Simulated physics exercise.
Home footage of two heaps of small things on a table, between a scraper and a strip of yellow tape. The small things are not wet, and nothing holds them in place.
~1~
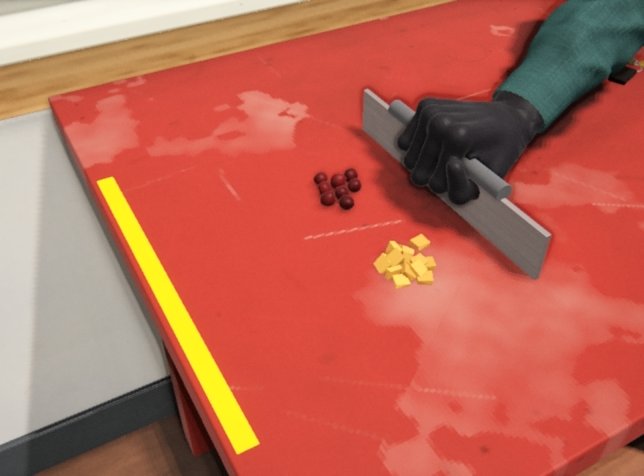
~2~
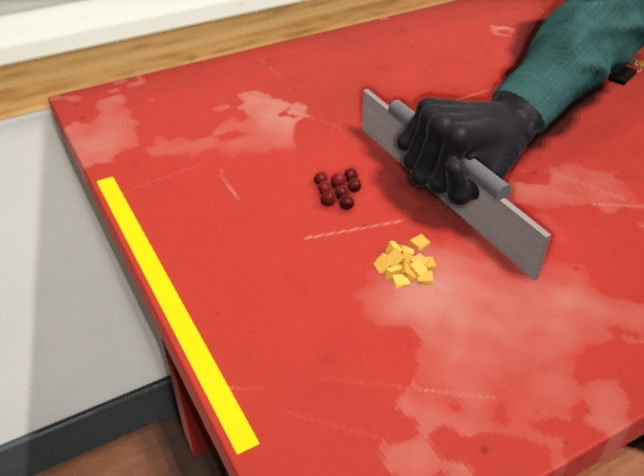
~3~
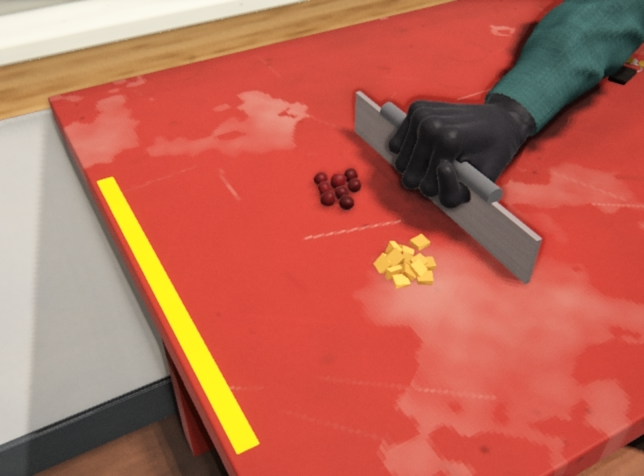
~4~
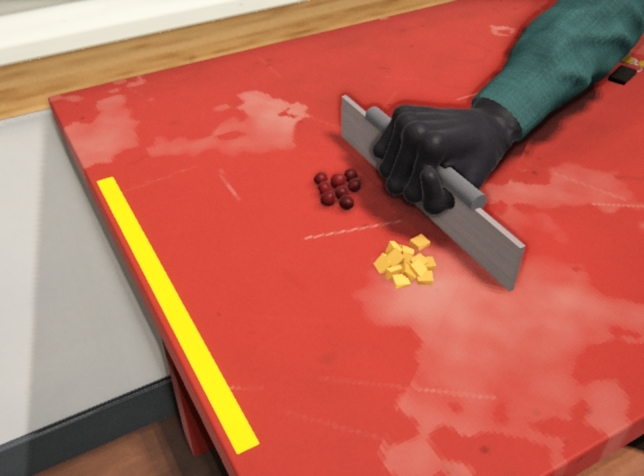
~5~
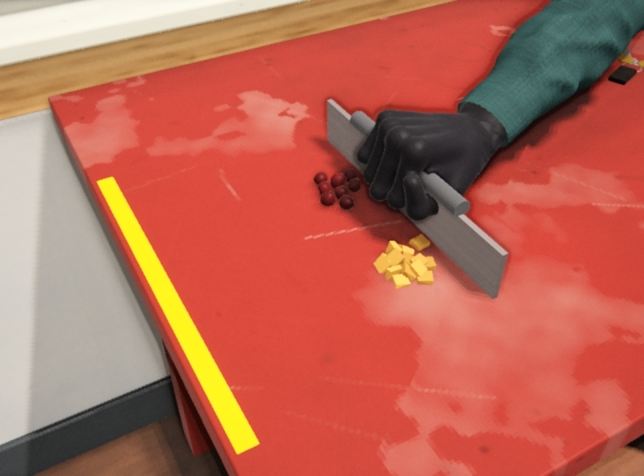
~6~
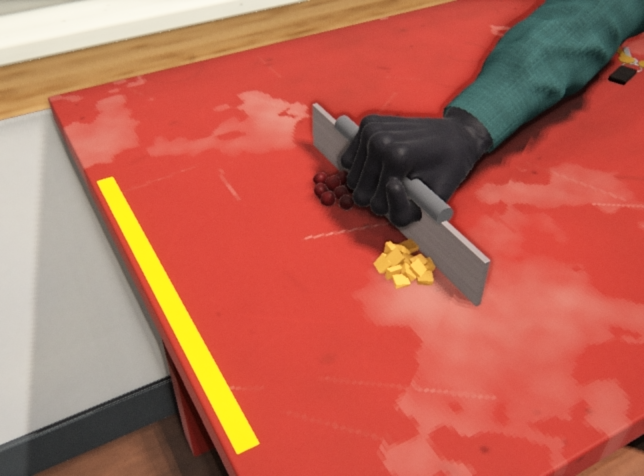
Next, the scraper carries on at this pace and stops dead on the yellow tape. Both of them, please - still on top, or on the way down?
In the end the near lot will not stay whole up there; the far lot will not stay whole up there.
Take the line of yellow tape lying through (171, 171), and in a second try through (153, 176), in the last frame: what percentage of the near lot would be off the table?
First stop: Around 0 per cent off. Second stop: Around 0 per cent off.
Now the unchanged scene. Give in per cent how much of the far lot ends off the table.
That comes to around 100 in a hundred.
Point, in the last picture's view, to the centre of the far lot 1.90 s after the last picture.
At about (121, 267).
Then, 0.94 s on from there, scraper still moving, near (273, 210); near lot all on the table, its front near (269, 315); far lot all on the table, its front near (236, 230).
Then, 1.90 s on from there, scraper stopped at the yellow tape; near lot all but a few over the edge; far lot a little over the edge.
Then, 2.18 s on from there, scraper stopped at the yellow tape; near lot the whole lot over the edge; far lot the whole lot over the edge.
In the end, scraper stopped at the yellow tape; near lot the whole lot over the edge; far lot the whole lot over the edge.
